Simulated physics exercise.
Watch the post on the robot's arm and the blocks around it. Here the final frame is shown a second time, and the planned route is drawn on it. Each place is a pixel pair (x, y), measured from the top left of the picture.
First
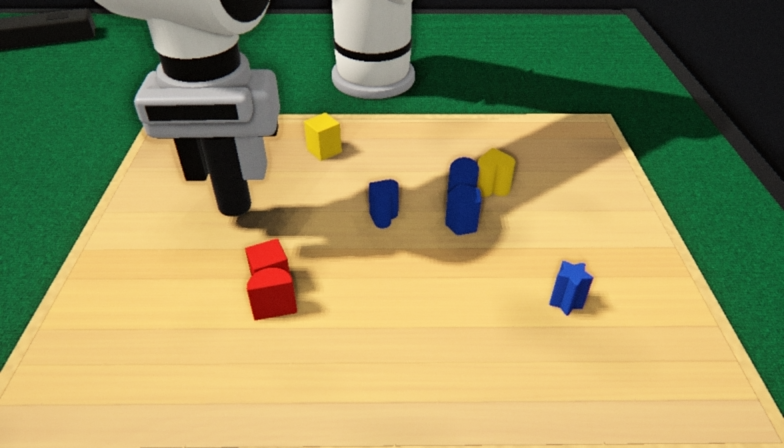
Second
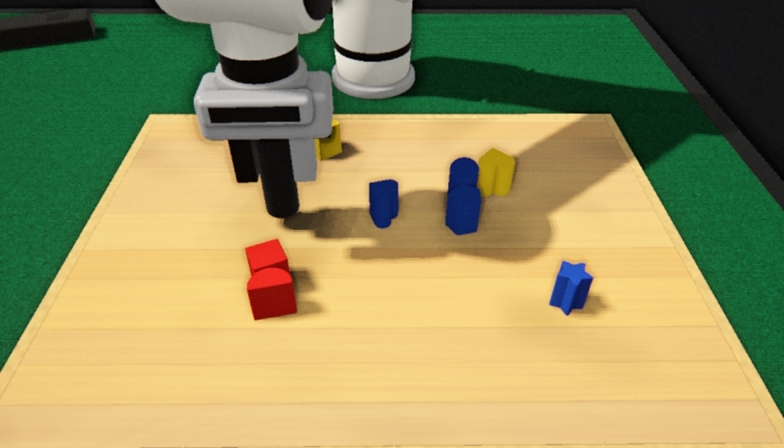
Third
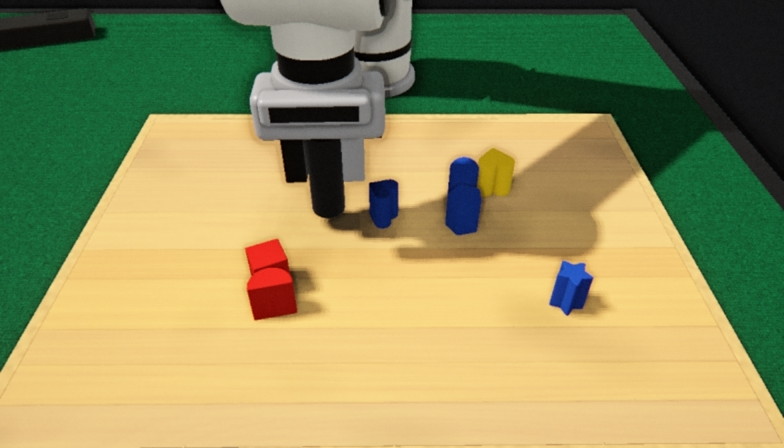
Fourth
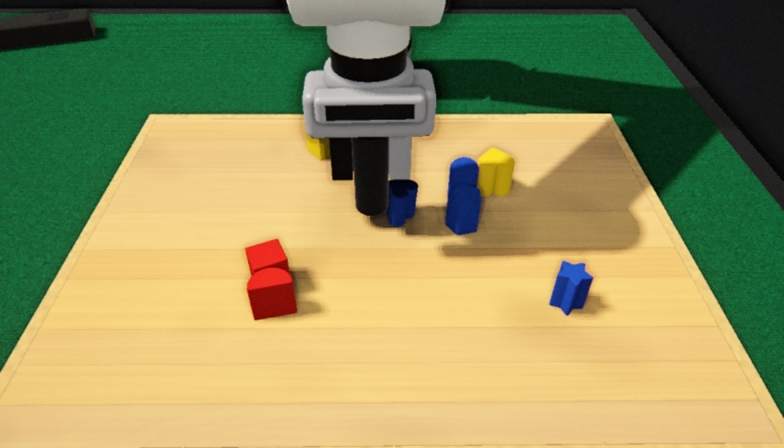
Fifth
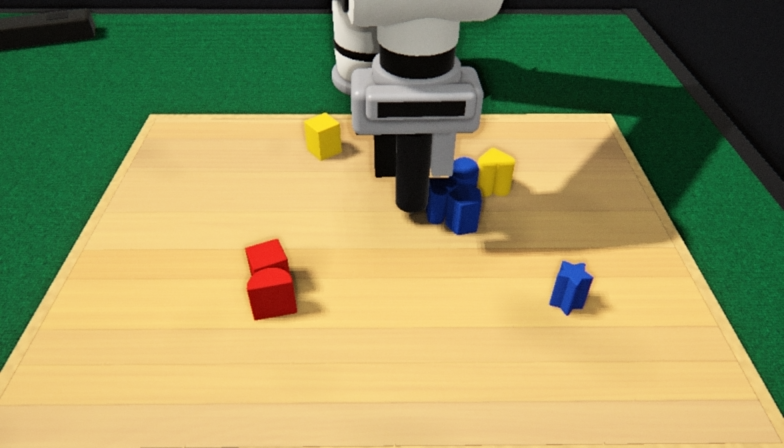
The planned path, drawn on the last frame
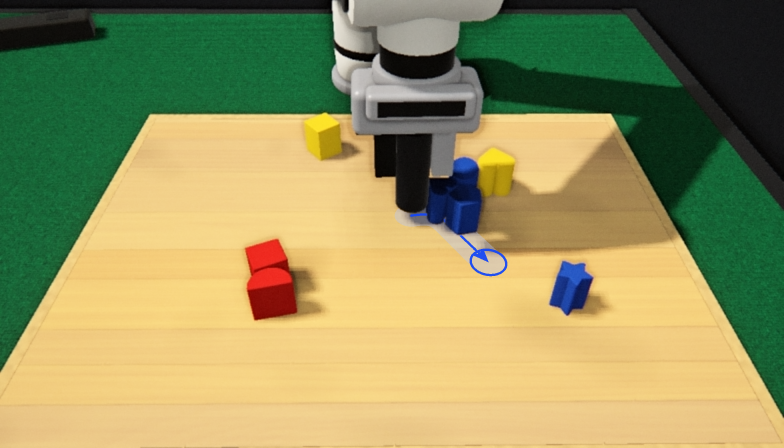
A robot arm slid its black post to the right across the wooden board, reached a small blue block and pushed it up beside the other blue blocks, while the red ones stayed put.
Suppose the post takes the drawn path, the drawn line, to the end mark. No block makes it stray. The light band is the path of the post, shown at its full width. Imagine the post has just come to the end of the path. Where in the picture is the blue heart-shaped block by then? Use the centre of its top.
Answer: (480, 186).
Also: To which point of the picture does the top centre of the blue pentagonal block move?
Its top middle: (504, 205).
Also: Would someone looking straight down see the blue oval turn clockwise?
It seems not.
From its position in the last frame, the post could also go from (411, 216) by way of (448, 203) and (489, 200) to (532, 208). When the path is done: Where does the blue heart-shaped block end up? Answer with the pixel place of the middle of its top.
In the picture, it is at (503, 189).
Drawn move, from (411, 216) through (443, 220) and (465, 240) to (488, 262).
What follows on the original path. One third of the way, post at (445, 209); blue heart-shaped block at (475, 186); blue oval at (470, 166), turned 30° anticlockwise; blue pentagonal block at (494, 202), turned 15° clockwise; yellow heart-shaped block at (498, 157).
Two thirds of the way, post at (467, 229); blue heart-shaped block at (480, 186), turned 15° anticlockwise; blue oval at (470, 166), turned 30° anticlockwise; blue pentagonal block at (501, 204), turned 15° clockwise; yellow heart-shaped block at (498, 157).
At the end, post at (490, 250); blue heart-shaped block at (480, 186), turned 15° anticlockwise; blue oval at (470, 166), turned 30° anticlockwise; blue pentagonal block at (504, 205); yellow heart-shaped block at (498, 157).
